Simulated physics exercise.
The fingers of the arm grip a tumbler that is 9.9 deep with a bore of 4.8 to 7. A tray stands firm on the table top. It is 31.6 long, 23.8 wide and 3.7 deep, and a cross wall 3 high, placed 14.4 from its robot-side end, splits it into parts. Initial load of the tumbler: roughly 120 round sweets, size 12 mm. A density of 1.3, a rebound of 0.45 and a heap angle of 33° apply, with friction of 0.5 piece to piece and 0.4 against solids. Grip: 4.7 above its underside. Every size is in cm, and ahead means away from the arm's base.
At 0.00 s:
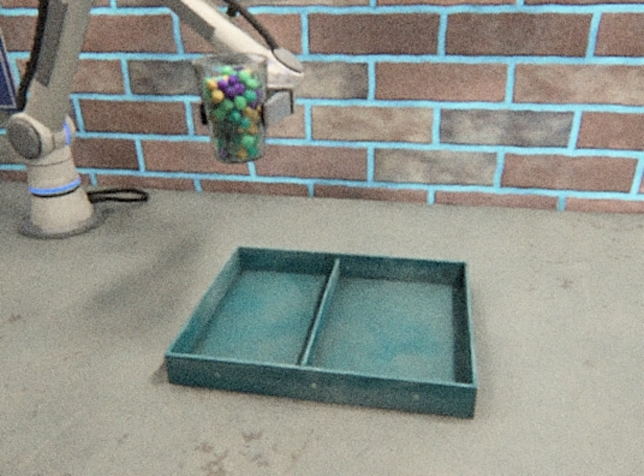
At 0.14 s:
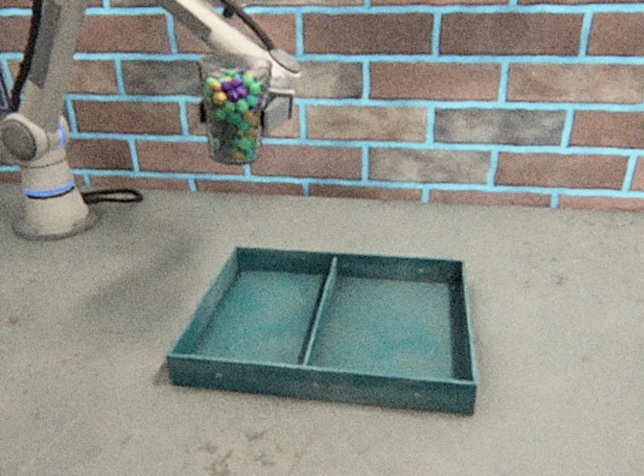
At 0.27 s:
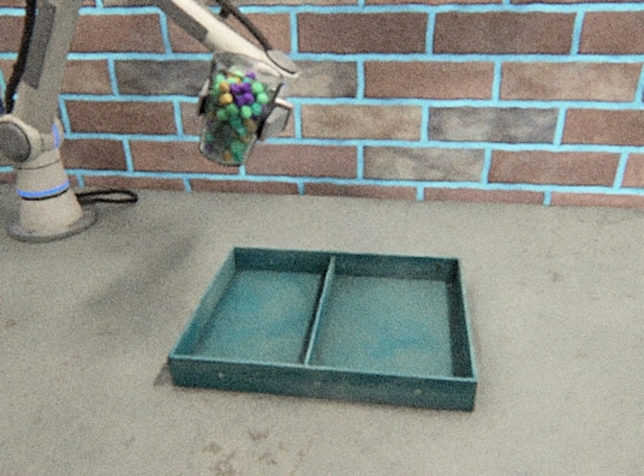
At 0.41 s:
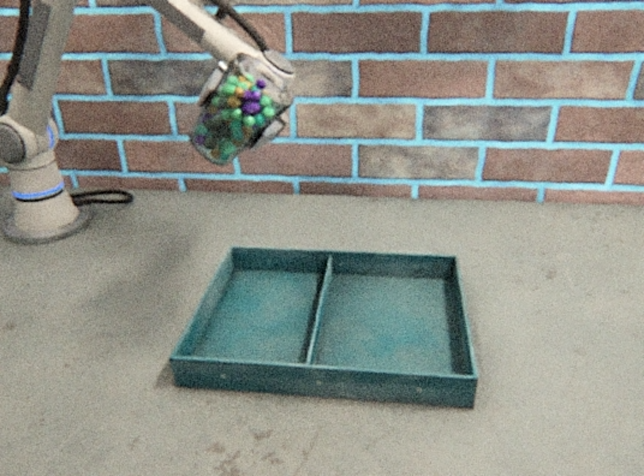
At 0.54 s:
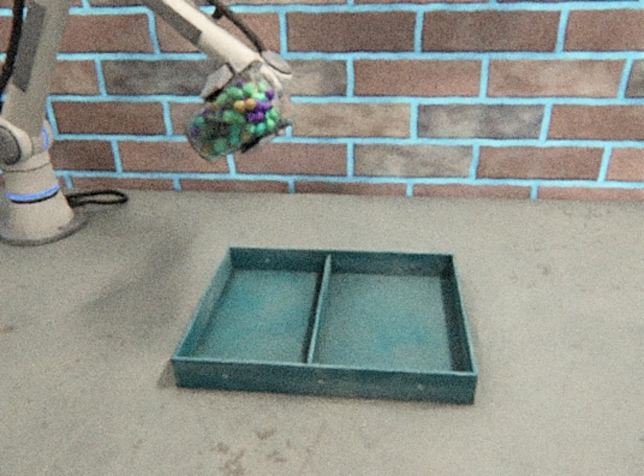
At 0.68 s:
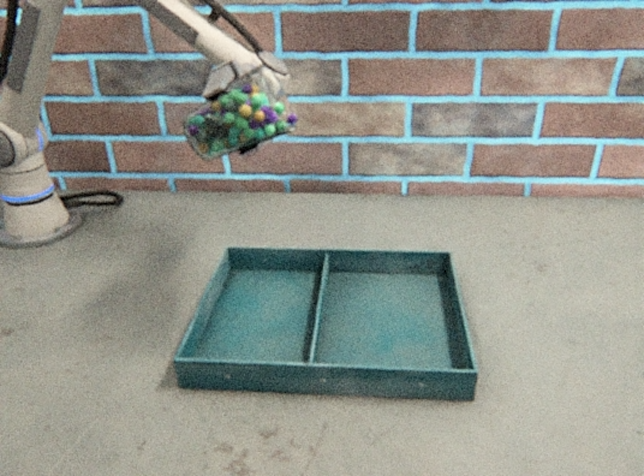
A robot arm at the upper left holds a clear tumbler of green, purple, yellow and orange round sweets, upright at first, over a grey table before a brick wall with bright blue joints, seen from slightly above. Below it sits a teal tray split in two by a cross wall. The arm tilts the tumbler steadily rightward until it leans steeply, the sweets shifting toward its rim, while the view drifts slightly.
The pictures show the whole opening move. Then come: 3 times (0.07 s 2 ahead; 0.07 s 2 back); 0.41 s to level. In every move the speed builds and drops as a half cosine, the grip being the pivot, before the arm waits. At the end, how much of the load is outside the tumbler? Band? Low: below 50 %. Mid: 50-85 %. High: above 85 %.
Low.
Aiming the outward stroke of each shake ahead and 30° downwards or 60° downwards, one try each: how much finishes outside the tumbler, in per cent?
It comes to around 10 per cent on the first try and around 5 per cent on the second.
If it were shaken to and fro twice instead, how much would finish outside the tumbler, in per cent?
About 20 %.
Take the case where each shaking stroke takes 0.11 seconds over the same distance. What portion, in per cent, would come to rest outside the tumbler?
I'd expect some 10 per cent.
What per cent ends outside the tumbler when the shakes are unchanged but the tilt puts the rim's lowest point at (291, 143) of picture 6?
Roughly 65 per cent.
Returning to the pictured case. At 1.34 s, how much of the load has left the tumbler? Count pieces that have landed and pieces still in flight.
I'd say some 25 percent by then.
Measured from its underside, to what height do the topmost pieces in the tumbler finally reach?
Around 8.5 centimetres above the underside.
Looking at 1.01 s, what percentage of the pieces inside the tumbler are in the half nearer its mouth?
45 %.
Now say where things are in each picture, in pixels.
Tumbler middle at (235, 111), level; upper third of the load around (237, 88), from x 210 to 260, top at y 70; 117 in the tumbler, in the first frame.
Tumbler middle at (235, 112), tilted 6° forward; upper third of the load around (237, 91), from x 210 to 260, top at y 75, in the second frame.
Tumbler middle at (235, 114), tilted 22° forward; upper third of the load around (236, 93), from x 210 to 265, top at y 75, in the third frame.
Tumbler middle at (236, 116), tilted 42° forward; upper third of the load around (239, 98), from x 200 to 270, top at y 80, in the fourth frame.
Tumbler middle at (236, 117), tilted 58° forward; upper third of the load around (241, 102), from x 195 to 275, top at y 85, in the fifth frame.
Tumbler middle at (236, 119), tilted 64° forward; upper third of the load around (241, 106), from x 195 to 290, top at y 90; 117 in the tumbler, in the sixth frame.
By 1.01 s, tilted 64° forward, highest piece 29 above the table; 95 in the tumbler, 8 in the far-side part, 14 in flight or on a rim.
By 1.34 s, tilted 23° forward, highest piece 31 above the table; 88 in the tumbler, 26 in the far-side part, 1 in the robot-side part, 1 on the table or floor, 1 in flight or on a rim.
By 1.71 s, level, highest piece 31 above the table; 88 in the tumbler, 27 in the far-side part, 1 in the robot-side part, 1 on the table or floor.
By 2.76 s, level, highest piece 31 above the table; 88 in the tumbler, 27 in the far-side part, 1 in the robot-side part, 1 on the table or floor.
Final count, 88 in the tumbler, 27 in the far-side part, 1 in the robot-side part, 1 on the table or floor. That is 25 % outside the tumbler.
